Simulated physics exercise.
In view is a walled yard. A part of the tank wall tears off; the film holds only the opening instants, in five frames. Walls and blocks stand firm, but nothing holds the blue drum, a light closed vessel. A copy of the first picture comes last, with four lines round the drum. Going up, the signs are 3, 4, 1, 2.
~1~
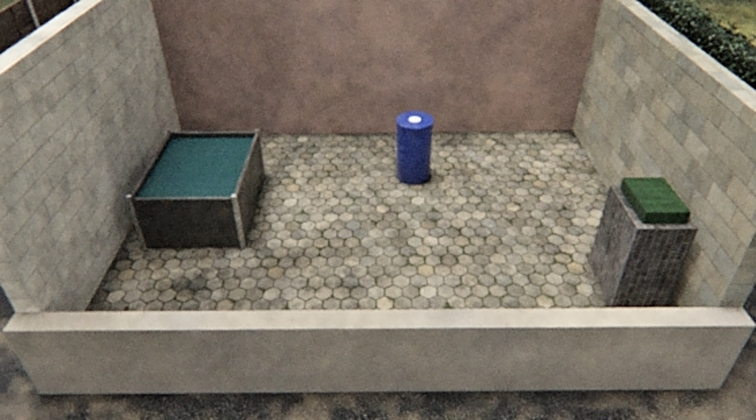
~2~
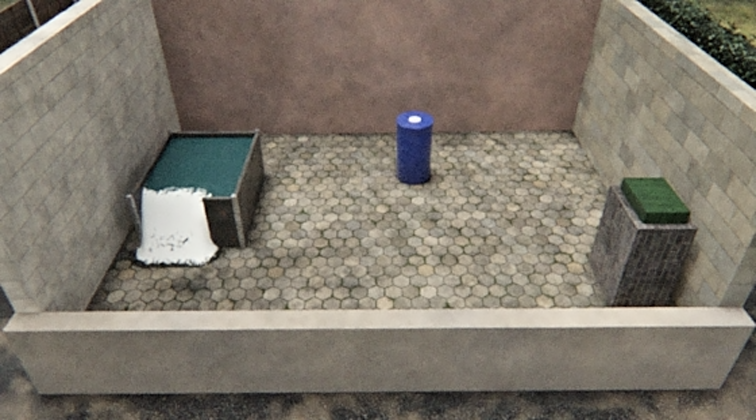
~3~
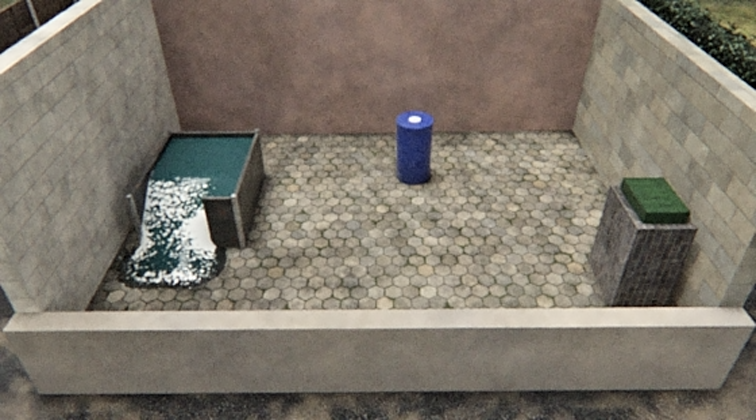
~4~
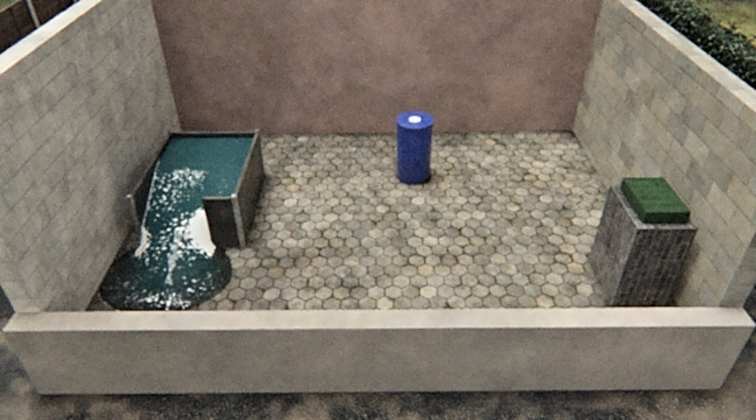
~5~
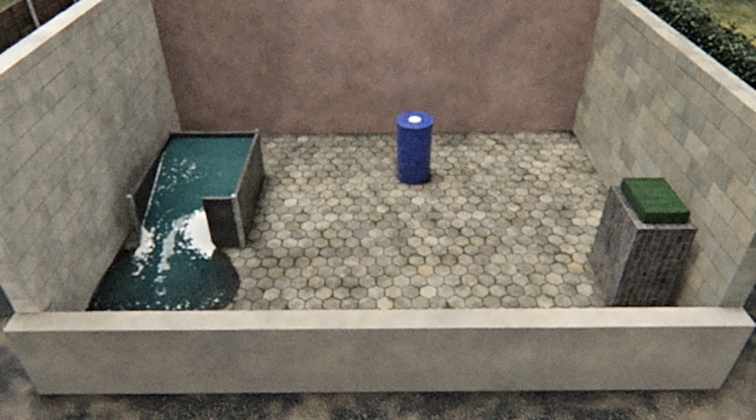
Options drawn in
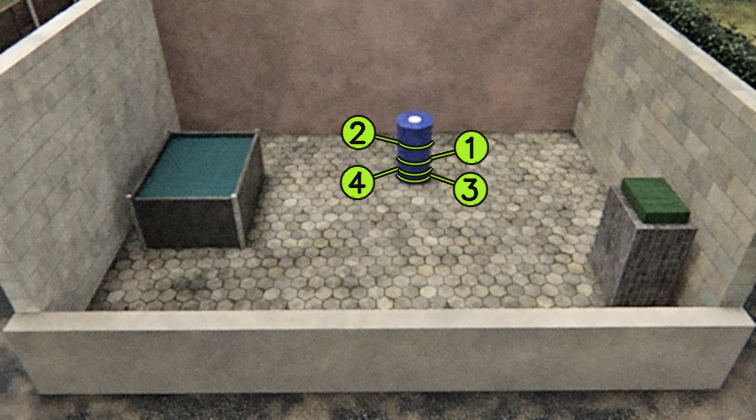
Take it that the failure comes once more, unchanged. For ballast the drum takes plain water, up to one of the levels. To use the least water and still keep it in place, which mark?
Use level 3.
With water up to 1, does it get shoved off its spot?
No.
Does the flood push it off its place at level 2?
No, that is safe.
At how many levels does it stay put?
All four.
In lime, 1 at (415, 164); 2 at (416, 148); 3 at (414, 181); 4 at (415, 174); from the bottom up 3, 4, 1, 2.
For level 1, it does not move.
For level 2, it does not move.
For level 3, it does not move.
For level 4, it does not move.
